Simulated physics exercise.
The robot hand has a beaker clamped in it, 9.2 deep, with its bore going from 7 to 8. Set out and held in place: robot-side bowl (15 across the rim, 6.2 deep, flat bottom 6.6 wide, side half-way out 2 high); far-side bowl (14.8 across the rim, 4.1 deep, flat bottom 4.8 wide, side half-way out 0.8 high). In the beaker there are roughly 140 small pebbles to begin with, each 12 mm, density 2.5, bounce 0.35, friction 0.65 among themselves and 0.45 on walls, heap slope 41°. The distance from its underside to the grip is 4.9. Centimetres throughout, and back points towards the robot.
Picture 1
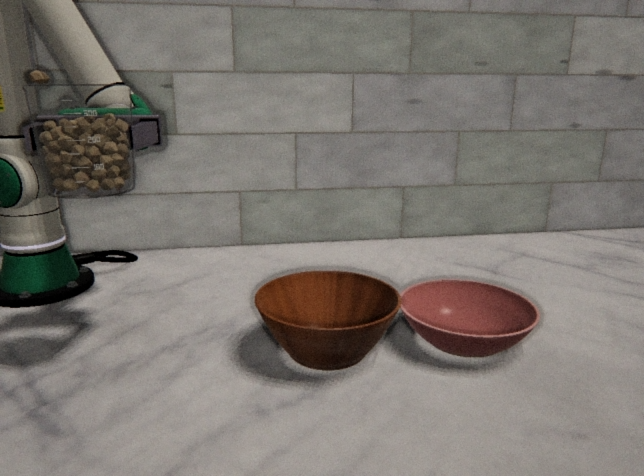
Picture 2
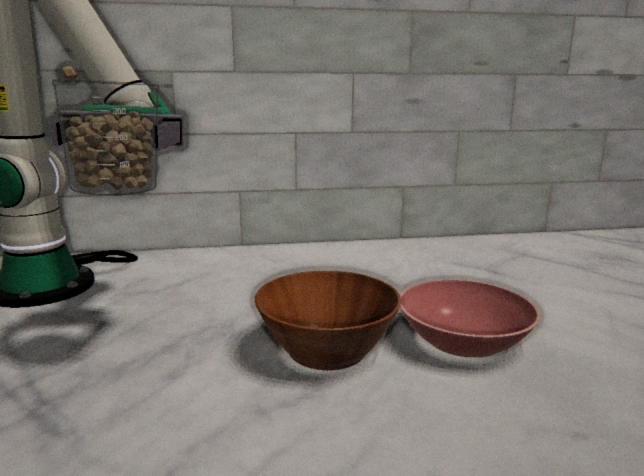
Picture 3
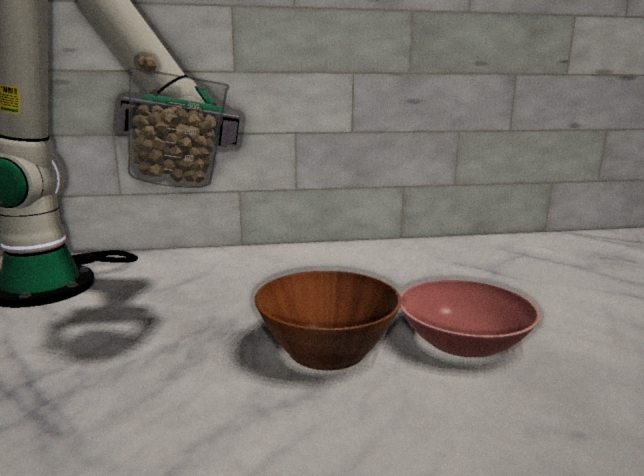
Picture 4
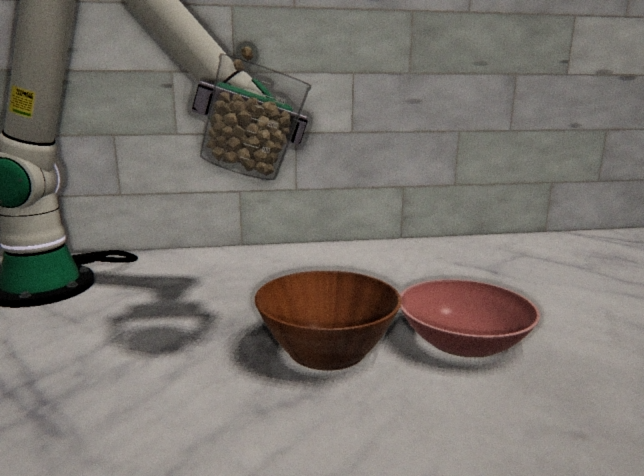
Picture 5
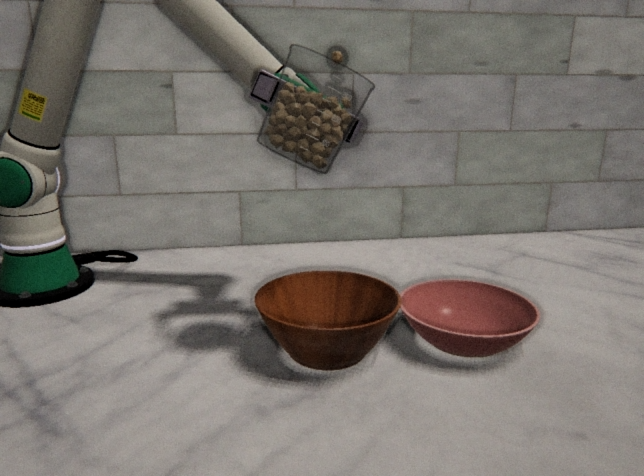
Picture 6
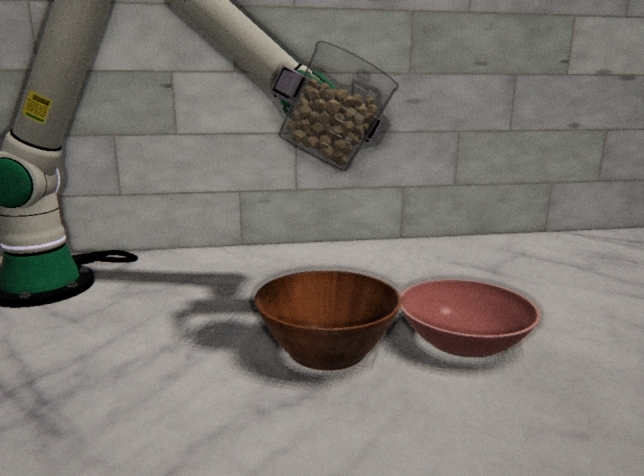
A robot arm carried a clear container full of small pebbles from left to right above a marble counter, gradually tilting it rightward, while the brown bowl and the pink bowl stayed still.
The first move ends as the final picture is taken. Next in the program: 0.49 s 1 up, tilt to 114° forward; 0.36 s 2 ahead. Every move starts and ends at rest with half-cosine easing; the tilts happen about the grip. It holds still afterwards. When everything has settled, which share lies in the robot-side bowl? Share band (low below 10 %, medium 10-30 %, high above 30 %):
It is low, below 10 %.
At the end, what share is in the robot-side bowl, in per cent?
Result: Approx. 5 %.
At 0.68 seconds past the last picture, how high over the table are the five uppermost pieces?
Around 28 cm, I reckon.
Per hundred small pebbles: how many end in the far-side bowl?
I'd put it at roughly 90 per cent.
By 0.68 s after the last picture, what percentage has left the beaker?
Near 35 per cent so far.
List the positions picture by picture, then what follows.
In the first frame, the beaker middle at (86, 141), level; upper third of the load around (83, 132), from x 35 to 125, top at y 80; 145 in the beaker.
In the second frame, the beaker middle at (111, 138), tilted 3° forward; upper third of the load around (107, 129), from x 70 to 145, top at y 75.
In the third frame, the beaker middle at (175, 130), tilted 10° forward; upper third of the load around (171, 122), from x 140 to 210, top at y 65.
In the fourth frame, the beaker middle at (252, 121), tilted 18° forward; upper third of the load around (247, 113), from x 210 to 285, top at y 55.
In the fifth frame, the beaker middle at (312, 114), tilted 25° forward; upper third of the load around (305, 106), from x 270 to 345, top at y 60.
In the sixth frame, the beaker middle at (334, 111), tilted 28° forward; upper third of the load around (327, 105), from x 290 to 370, top at y 85; 145 in the beaker.
Then, 0.34 s on, tilted 96° forward, highest piece 30 above the table; 145 in the beaker.
Then, 0.68 s on, tilted 114° forward, highest piece 28 above the table; 91 in the beaker, 17 in the far-side bowl, 8 in the robot-side bowl, 1 on the table or floor, 28 in flight or on a rim.
Then, 1.05 s on, tilted 114° forward, highest piece 25 above the table; 106 in the far-side bowl, 18 in the beaker, 7 in the robot-side bowl, 4 on the table or floor, 10 in flight or on a rim.
Then, 2.10 s on, tilted 114° forward, highest piece 4 above the table; 134 in the far-side bowl, 7 in the robot-side bowl, 4 on the table or floor.
In the end, 134 in the far-side bowl, 7 in the robot-side bowl, 4 on the table or floor. That is 5 % in the robot-side bowl.
